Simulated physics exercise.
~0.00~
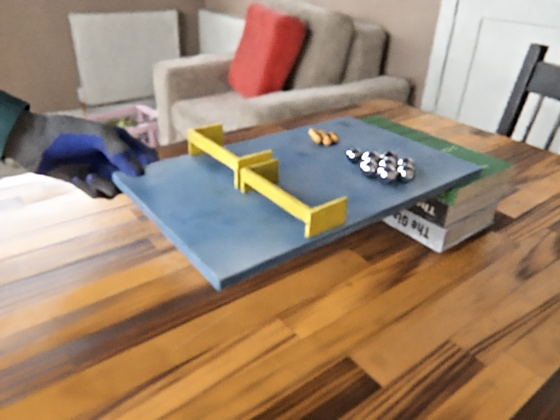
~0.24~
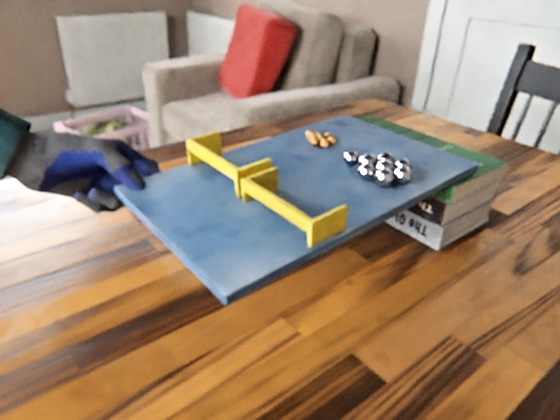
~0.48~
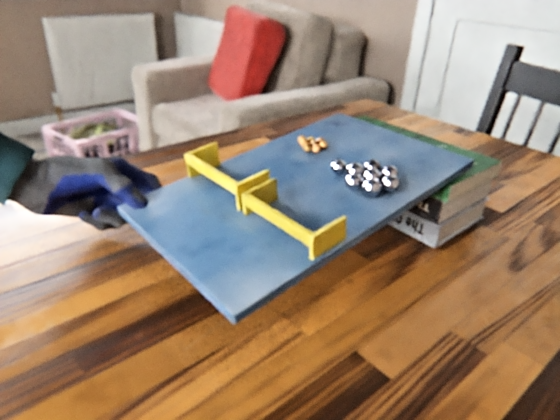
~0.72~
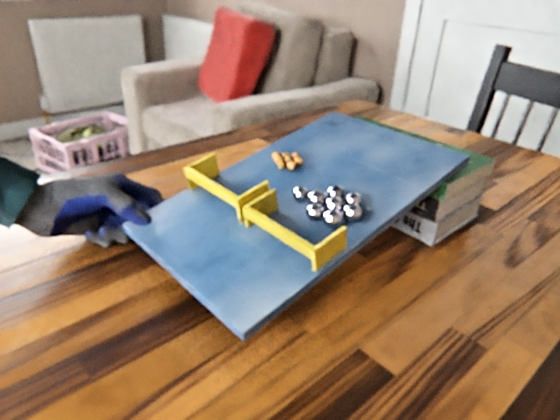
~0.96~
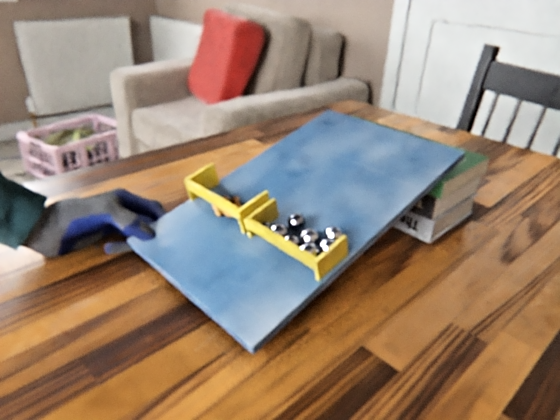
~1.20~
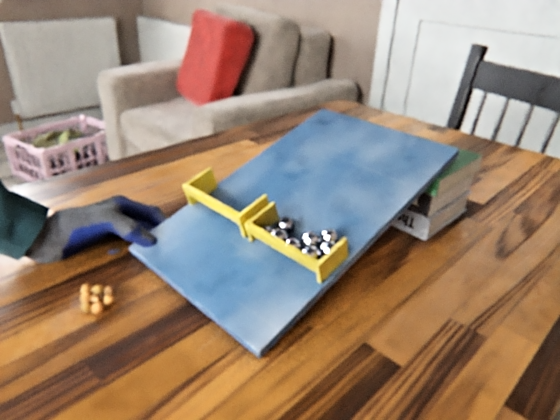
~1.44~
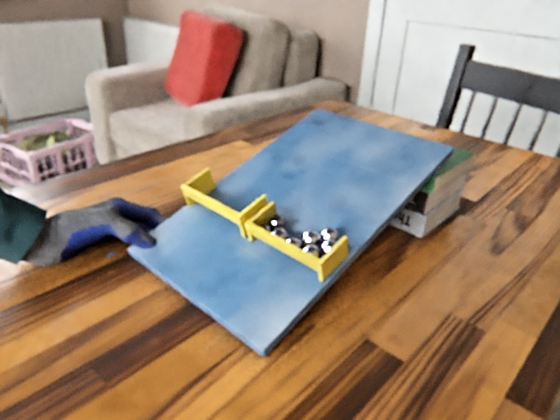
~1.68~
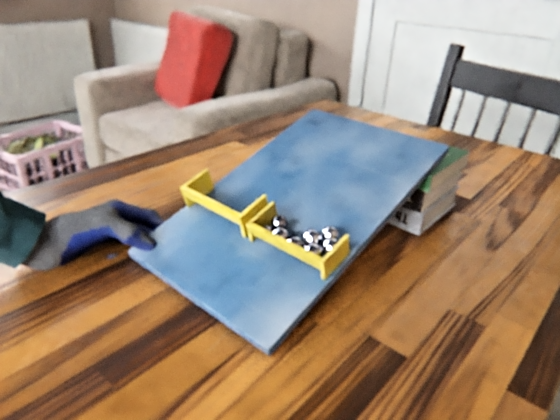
On a wooden table, a gloved hand lowers a board; orange bits slip through, patterned balls stay.
